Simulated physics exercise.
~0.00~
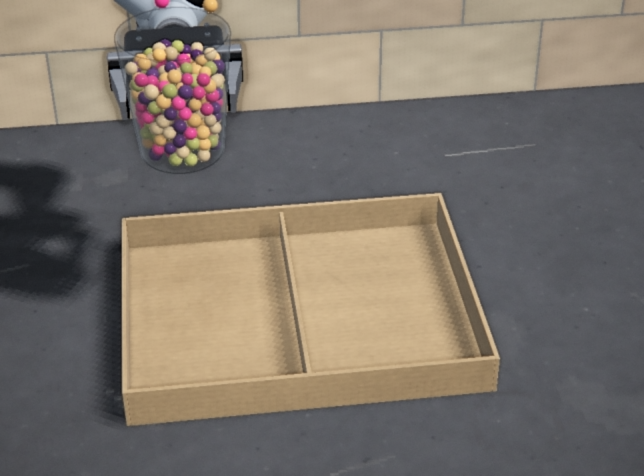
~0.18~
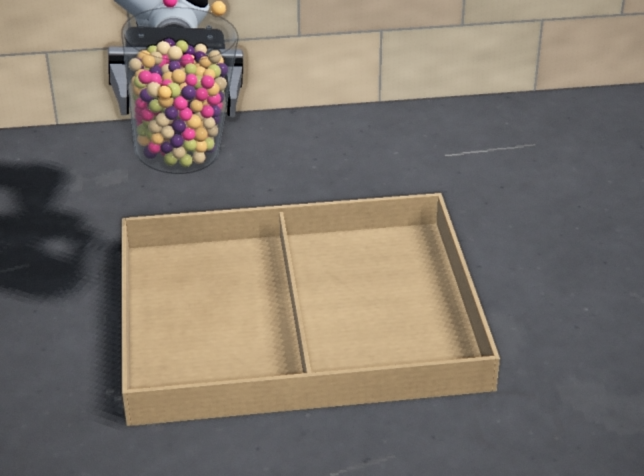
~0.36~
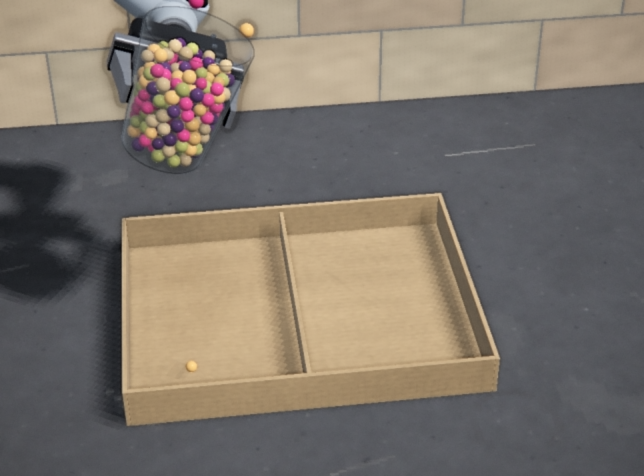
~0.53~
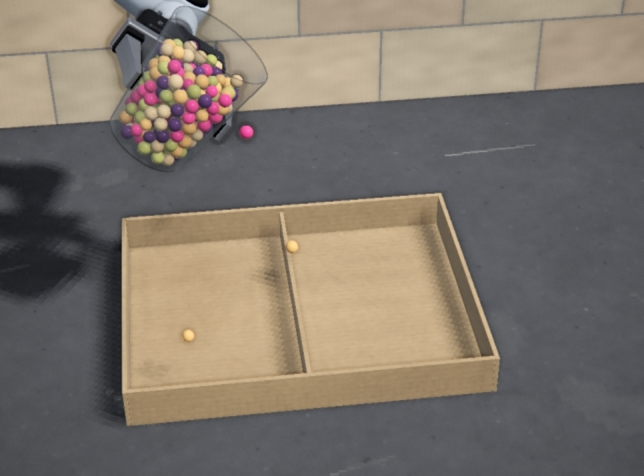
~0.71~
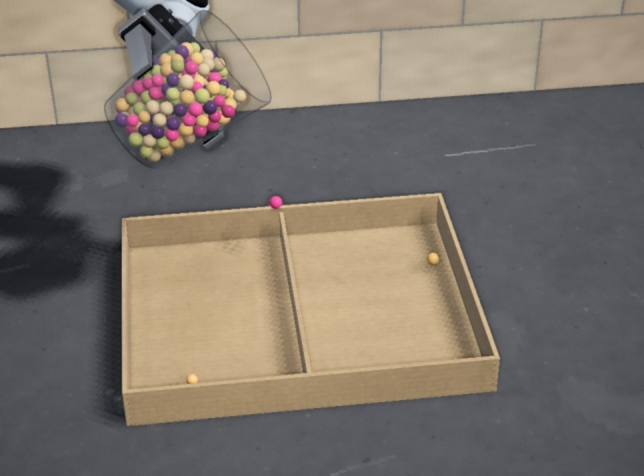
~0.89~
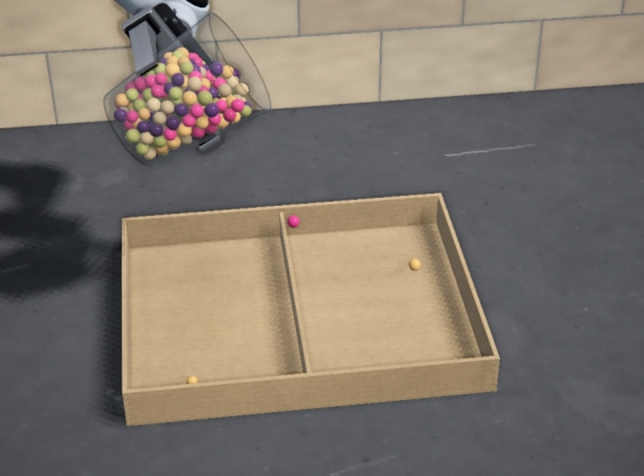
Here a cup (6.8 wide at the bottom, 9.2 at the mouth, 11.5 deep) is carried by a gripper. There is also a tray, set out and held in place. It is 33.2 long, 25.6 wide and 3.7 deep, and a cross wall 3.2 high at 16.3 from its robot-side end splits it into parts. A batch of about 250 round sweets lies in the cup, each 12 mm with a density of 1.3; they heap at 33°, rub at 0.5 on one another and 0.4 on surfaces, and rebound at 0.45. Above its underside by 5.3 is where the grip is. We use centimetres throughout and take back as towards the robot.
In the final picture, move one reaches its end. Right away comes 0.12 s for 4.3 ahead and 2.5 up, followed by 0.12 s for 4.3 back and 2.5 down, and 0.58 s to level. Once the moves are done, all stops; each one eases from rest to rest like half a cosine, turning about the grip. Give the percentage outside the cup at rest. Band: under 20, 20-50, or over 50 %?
20-50 %.
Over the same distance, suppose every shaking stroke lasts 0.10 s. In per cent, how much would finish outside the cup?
Then roughly 55 percent.
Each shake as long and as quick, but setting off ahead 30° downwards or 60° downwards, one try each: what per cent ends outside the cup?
First try some 5 %, second try some 0 %.
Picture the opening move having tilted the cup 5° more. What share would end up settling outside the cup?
Roughly 45 percent then.
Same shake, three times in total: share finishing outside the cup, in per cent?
Then roughly 55 percent.
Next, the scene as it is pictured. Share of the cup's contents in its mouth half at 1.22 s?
45 per cent.
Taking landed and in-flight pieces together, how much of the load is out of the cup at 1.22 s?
Around 35 percent at that moment.
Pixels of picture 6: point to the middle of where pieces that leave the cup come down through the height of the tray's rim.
Near (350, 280).
By 1.22 s, tilted 56° forward, highest piece 27 above the table; 161 in the cup, 3 in the far-side part, 1 in the robot-side part, 81 in flight or on a rim.
By 1.55 s, tilted 11° forward, highest piece 31 above the table; 160 in the cup, 79 in the far-side part, 5 in the robot-side part, 2 on the table or floor.
By 1.91 s, level, highest piece 29 above the table; 160 in the cup, 79 in the far-side part, 5 in the robot-side part, 2 on the table or floor.
By 2.96 s, level, highest piece 29 above the table; 160 in the cup, 79 in the far-side part, 5 in the robot-side part, 2 on the table or floor.
Final count, 160 in the cup, 79 in the far-side part, 5 in the robot-side part, 2 on the table or floor. That is 35 % outside the cup.
